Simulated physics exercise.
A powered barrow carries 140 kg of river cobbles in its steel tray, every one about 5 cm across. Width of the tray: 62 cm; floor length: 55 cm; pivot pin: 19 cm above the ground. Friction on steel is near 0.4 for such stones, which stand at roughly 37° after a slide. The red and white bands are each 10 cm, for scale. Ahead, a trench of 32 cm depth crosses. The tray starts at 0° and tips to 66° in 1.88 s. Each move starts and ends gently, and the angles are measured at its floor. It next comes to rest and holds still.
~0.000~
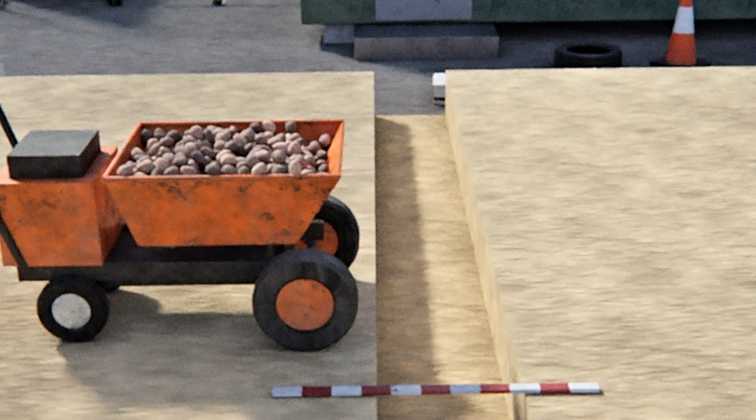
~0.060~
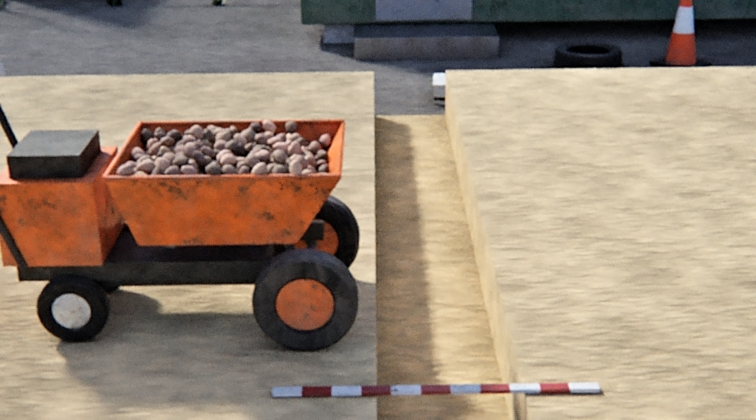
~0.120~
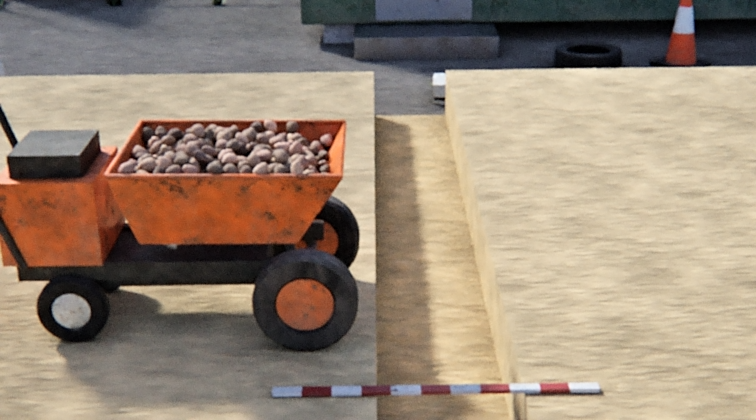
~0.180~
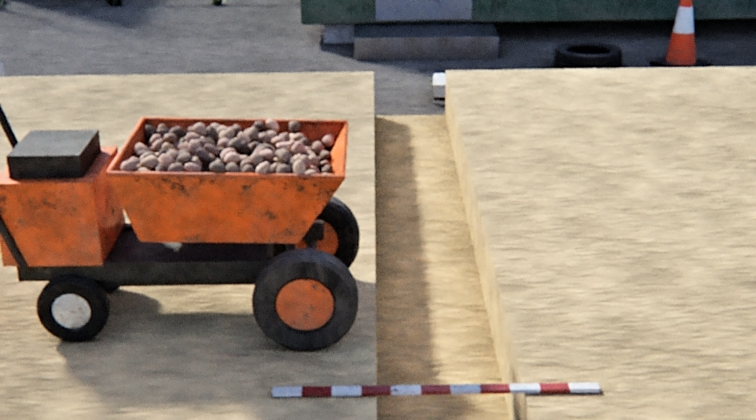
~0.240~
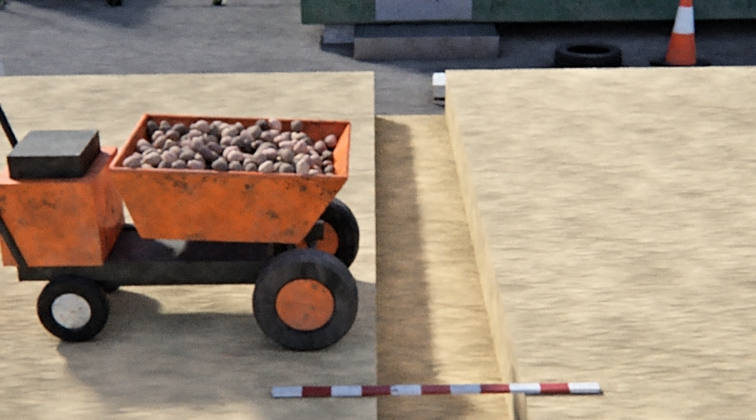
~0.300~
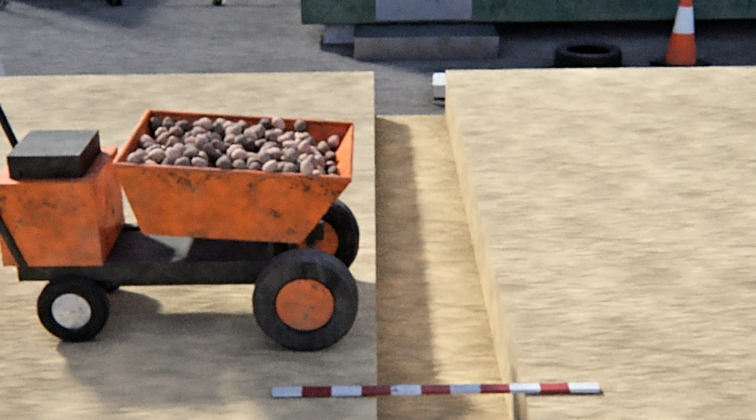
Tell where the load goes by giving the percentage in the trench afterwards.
About 67 per cent of the load is in the trench.
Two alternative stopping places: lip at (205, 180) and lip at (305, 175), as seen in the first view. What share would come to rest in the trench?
From the first spot near 60, from the second near 80 per cent.
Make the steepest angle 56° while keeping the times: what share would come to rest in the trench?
I'd guess some 35 in a hundred.
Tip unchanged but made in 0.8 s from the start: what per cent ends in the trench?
In that case some 55 per cent.
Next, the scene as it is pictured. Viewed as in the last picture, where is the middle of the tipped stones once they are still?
Somewhere near pixel (467, 367).
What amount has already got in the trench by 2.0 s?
By then, around 30 percent.
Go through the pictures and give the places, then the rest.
The tray is at 0°, its lip at (340, 177); the top of the load is at (225, 138), in the first frame.
Lip at (340, 177), floor tilted 0°, highest stones at (225, 138); the stones move at 0.1 m/s on average, in the second frame.
Lip at (341, 177), floor tilted 1°, highest stones at (226, 137); the stones move at 0.1 m/s on average, in the third frame.
Lip at (344, 178), floor tilted 2°, highest stones at (228, 136); the stones move at 0.2 m/s on average, in the fourth frame.
Lip at (347, 179), floor tilted 3°, highest stones at (226, 134); the stones move at 0.2 m/s on average, in the fifth frame.
Lip at (351, 180), floor tilted 5°, highest stones at (223, 132); the stones move at 0.2 m/s on average, in the sixth frame.
After 1.4 s the floor is at 56°; 99 % in the tray, 1 % in the trench; the foremost stones are at (457, 252).
After 2.0 s the floor is at 66°; 64 % in the tray, 29 % in the trench, 7 % past the trench; the foremost stones are at (586, 320).
After 2.3 s the floor is at 66°; 46 % in the tray, 43 % in the trench, 11 % past the trench; the foremost stones are at (630, 313).
After 4.3 s the floor is at 66°; 22 % in the tray, 67 % in the trench, 11 % past the trench; the foremost stones are at (659, 314).
